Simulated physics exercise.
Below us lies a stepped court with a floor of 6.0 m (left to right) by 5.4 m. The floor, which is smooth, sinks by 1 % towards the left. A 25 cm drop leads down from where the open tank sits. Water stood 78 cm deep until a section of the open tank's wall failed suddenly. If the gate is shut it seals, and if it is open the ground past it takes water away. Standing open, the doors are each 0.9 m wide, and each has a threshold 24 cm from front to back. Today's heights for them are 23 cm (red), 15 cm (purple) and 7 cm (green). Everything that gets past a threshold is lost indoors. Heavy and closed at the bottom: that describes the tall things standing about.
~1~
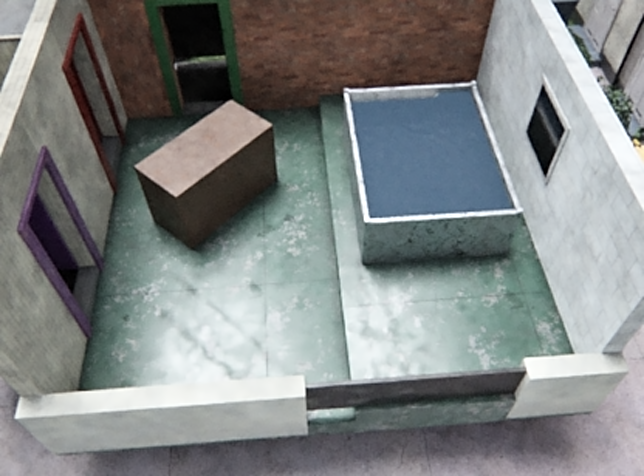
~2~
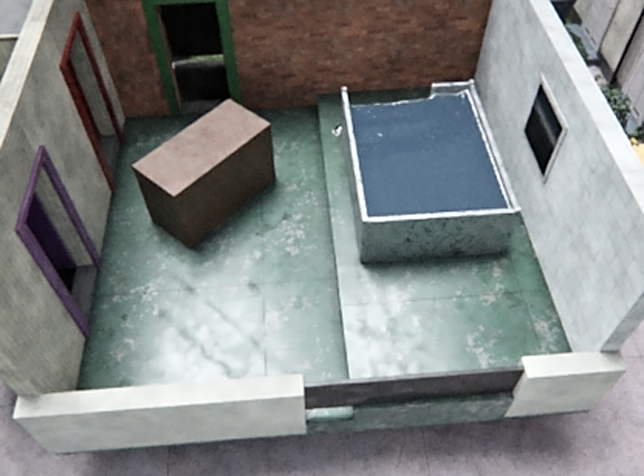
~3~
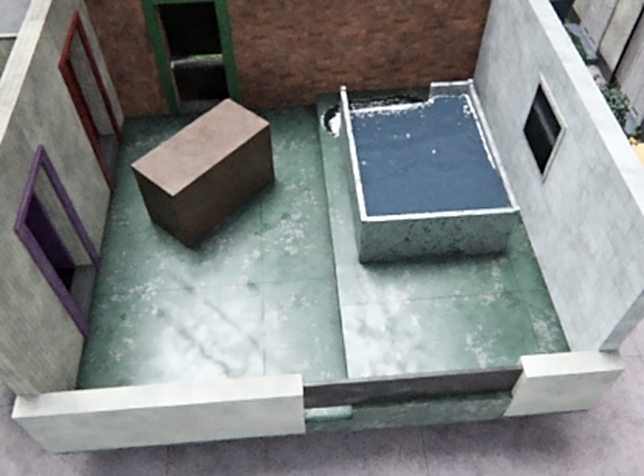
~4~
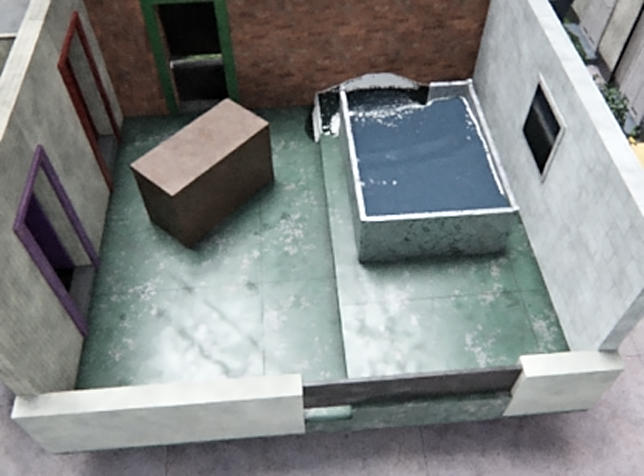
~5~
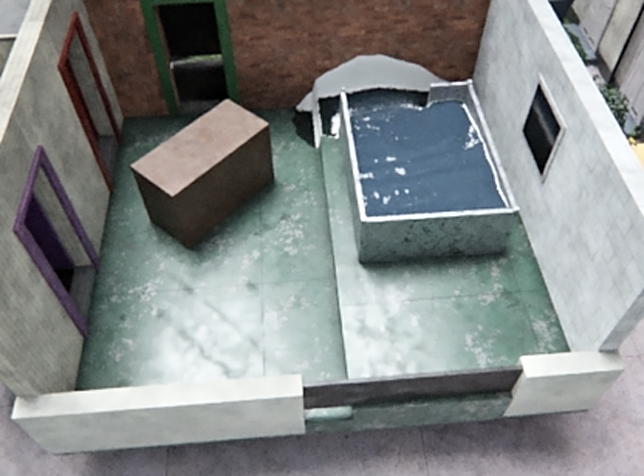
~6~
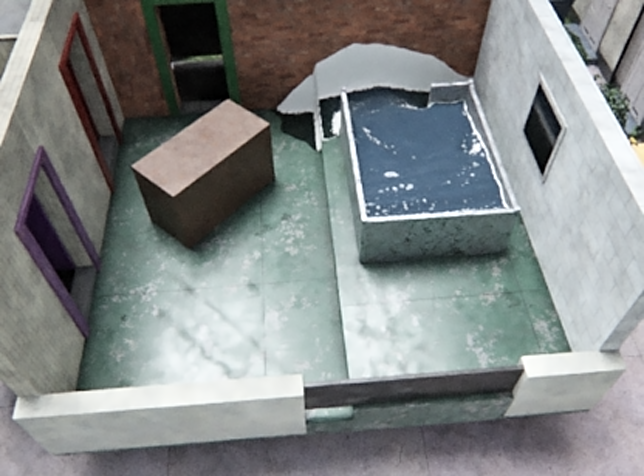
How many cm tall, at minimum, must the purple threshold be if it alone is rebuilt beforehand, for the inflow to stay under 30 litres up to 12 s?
Around 10.5 cm at the least.
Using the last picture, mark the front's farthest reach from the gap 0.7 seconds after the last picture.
Pixel close to (156, 122).
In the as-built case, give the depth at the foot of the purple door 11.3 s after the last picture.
You'd measure close to 15.5 cm there.
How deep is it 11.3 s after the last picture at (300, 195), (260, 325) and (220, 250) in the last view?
In order: Around 14, 13 and 15 cm.
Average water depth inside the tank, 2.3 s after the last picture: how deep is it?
About 31 centimetres on average.
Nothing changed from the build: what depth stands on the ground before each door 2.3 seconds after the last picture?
Depths, in cm - red: 39, purple: 6, green: 10.
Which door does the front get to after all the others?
Last: Purple.
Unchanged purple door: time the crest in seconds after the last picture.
The level tops out near 10.5 seconds.
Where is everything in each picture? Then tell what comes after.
In the first frame, still water, 78 cm deep, in the open tank at (425, 150); the purple door at (69, 255) is dry.
In the second frame, the front is at a hidden place, 0.3 m from the gap on the far side; 0.3 m2 of floor is wet, 78 cm left at the back.
In the third frame, the front is at a hidden place, 0.8 m from the gap on the far side; 1.1 m2 of floor is wet, 78 cm left at the back.
In the fourth frame, the gap is on the far side, the front 1.1 m out at (320, 94); the back of the open tank holds 78 cm.
In the fifth frame, water pours out on the far side and has run 1.3 m, to a hidden place; about 14 cm deep outside, 77 cm at the back.
In the sixth frame, water pours out on the far side and has run 1.4 m, to (279, 110); about 14 cm deep outside, 71 cm at the back; the purple door at (67, 255), 5.0 m from the gap, is still 4.2 m from the nearest water.
Then, 0.7 s after the last picture water covers 20 % of the floor, deepest (60 cm) near (367, 97); it has not reached the purple door.
Then, 2.3 s after the last picture water covers 50 % of the floor, deepest (42 cm) near (576, 372); 6 cm at the purple door, 0 litres in over its 15 cm threshold.
Then, 11.3 s after the last picture water covers 95 % of the floor, deepest (24 cm) near (124, 125); 16 cm at the purple door, 5 litres in over its 15 cm threshold.
At the purple door as built, the water peaked near 17 cm, 10.3 s after the last picture.
Run again over the same 12 s with other heights there, 39 litres in over 9.5 cm, 14 litres over 12.5 cm. The limit of 30 litres is kept from about 10.5 cm up.
